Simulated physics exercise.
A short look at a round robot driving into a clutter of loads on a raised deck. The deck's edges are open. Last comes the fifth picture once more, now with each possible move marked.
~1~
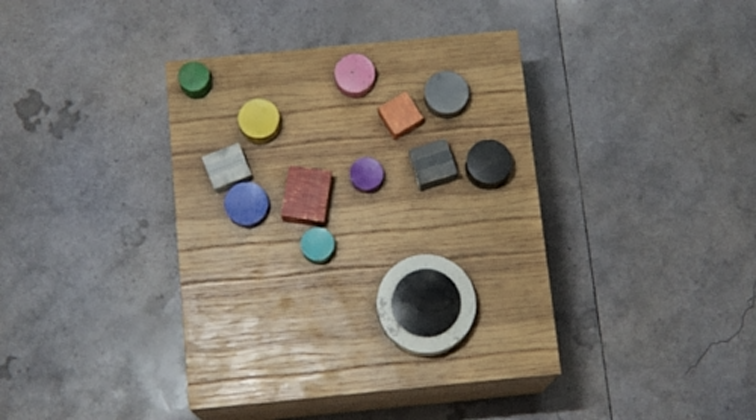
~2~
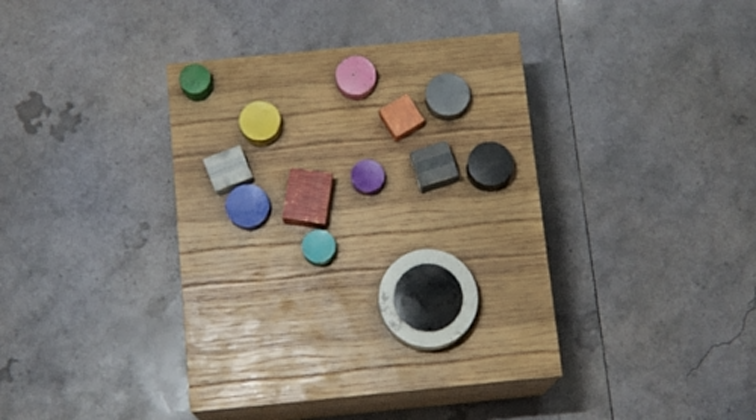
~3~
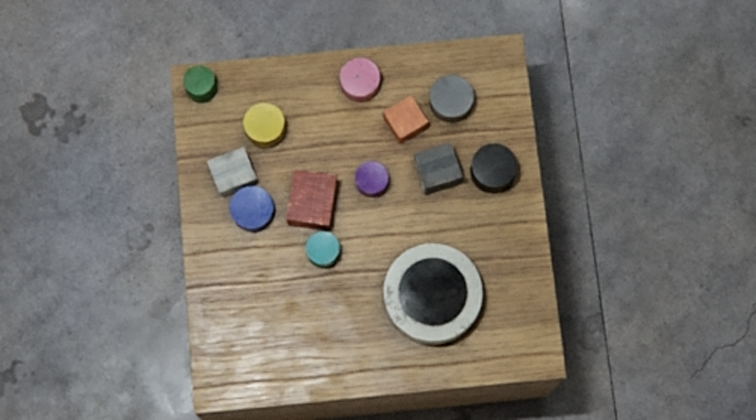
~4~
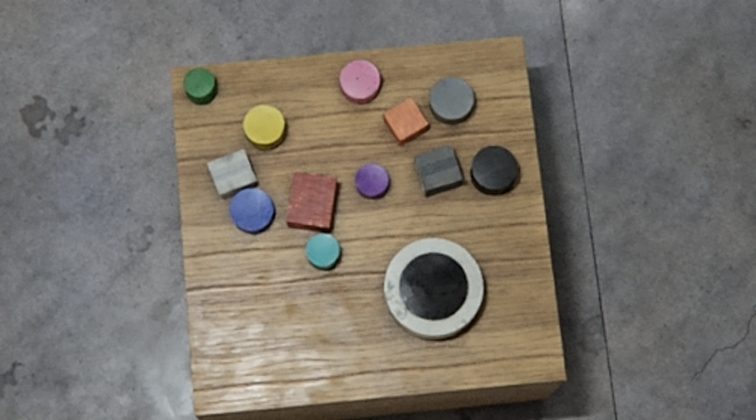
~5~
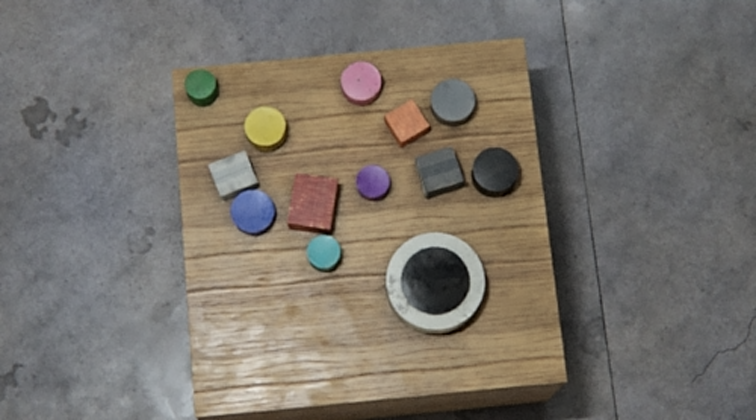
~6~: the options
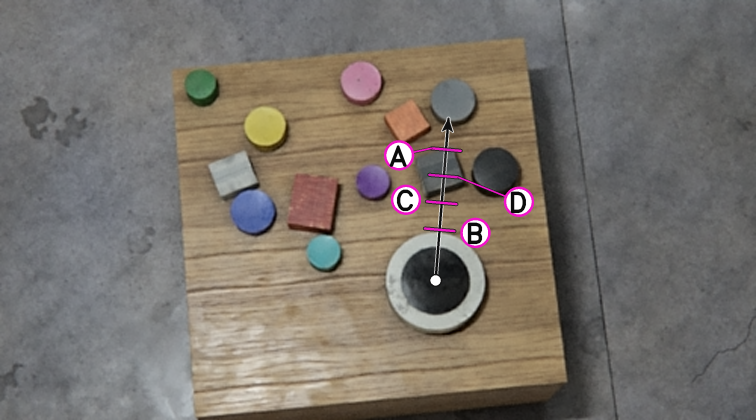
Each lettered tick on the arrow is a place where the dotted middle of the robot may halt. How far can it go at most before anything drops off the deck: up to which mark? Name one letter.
No farther than A.
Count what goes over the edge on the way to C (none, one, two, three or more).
By then, none.
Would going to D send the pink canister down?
No.
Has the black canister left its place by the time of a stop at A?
Yes.
On the marked copy, A at (446, 149); B at (440, 230); C at (442, 203); D at (444, 176); the arrow from (436, 280) to (448, 119); the white dot at (436, 280).
With A. Early on, robot (439, 235); grey parcel (439, 169); green canister (201, 88).
Further on, robot (443, 186); black canister (505, 157); grey pail (455, 84).
At the end, robot (445, 153); grey pail (458, 53); black canister (517, 145); nothing has fallen.
As for the rest, B is safe but short; C is safe but short; D is safe but short.
